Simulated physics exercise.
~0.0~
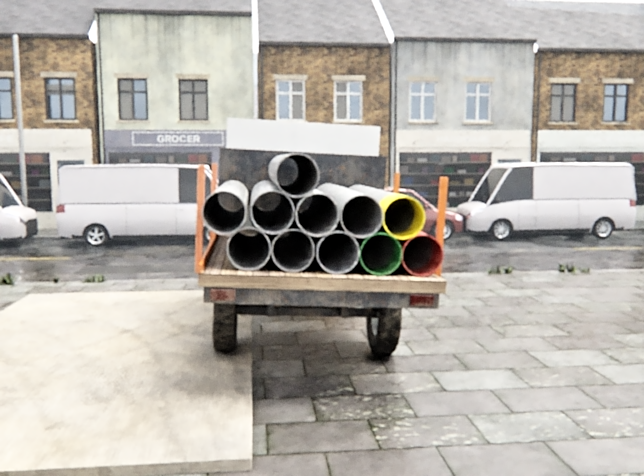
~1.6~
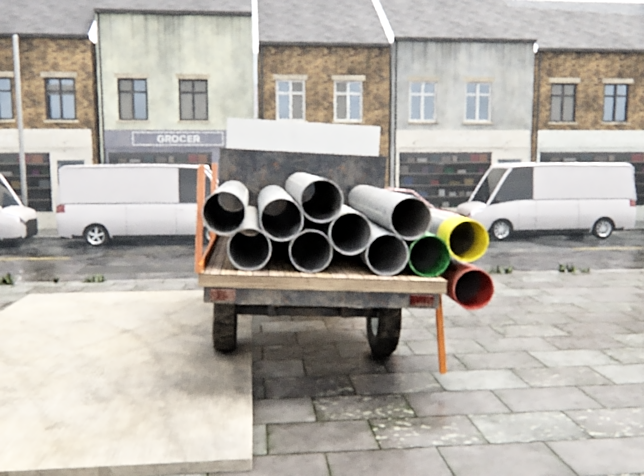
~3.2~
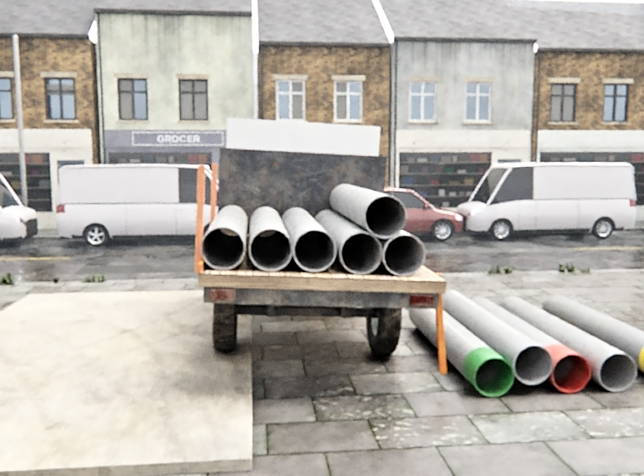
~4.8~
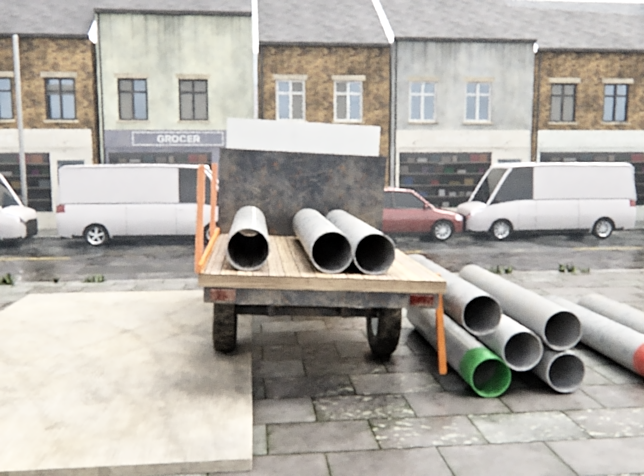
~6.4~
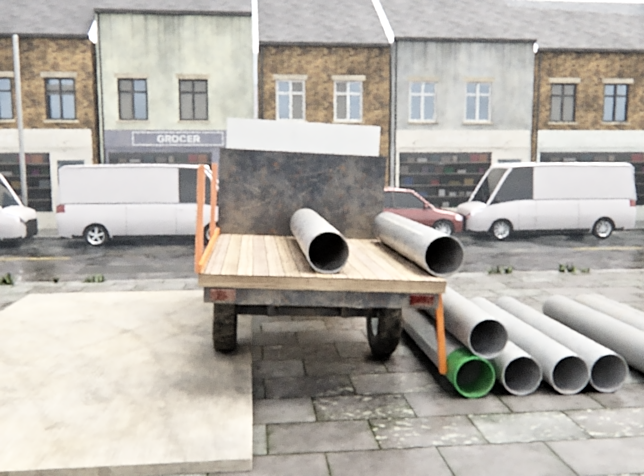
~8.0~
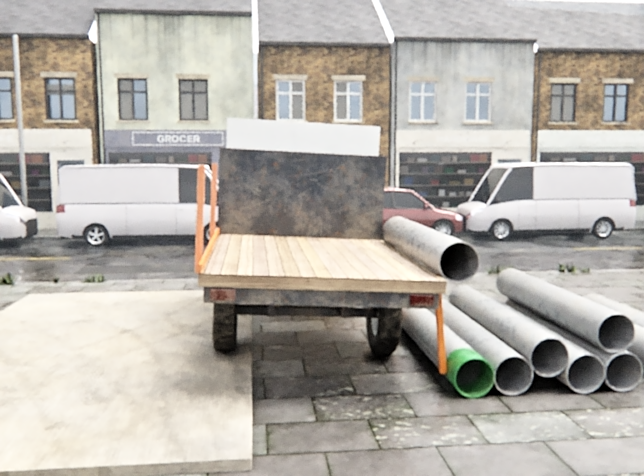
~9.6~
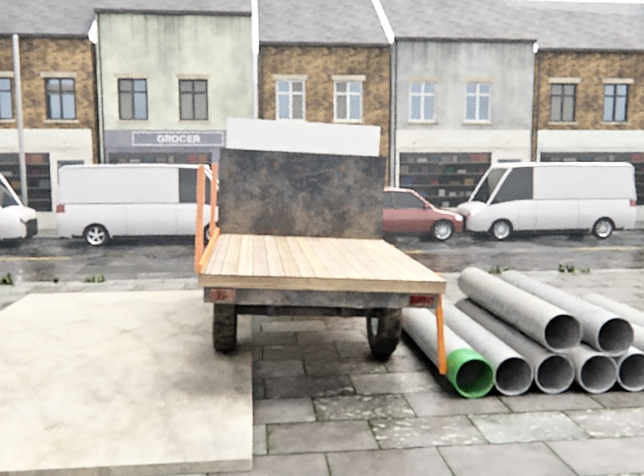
A stack of grey pipes, with yellow, green and red ones at its right side, rests on a flatbed parked on paving across from a row of shops and white vans. The orange posts on the right drop, and the pile slumps that way, the red and yellow pipes tipping over the edge first. Green follows, and the coloured pipes land on the ground to the right. More grey pipes roll across the deck and fall after them, leaving two, then one at the edge. Finally the deck is empty, and the pipes lie heaped on the paving at right, the green-ended one nearest the flatbed.
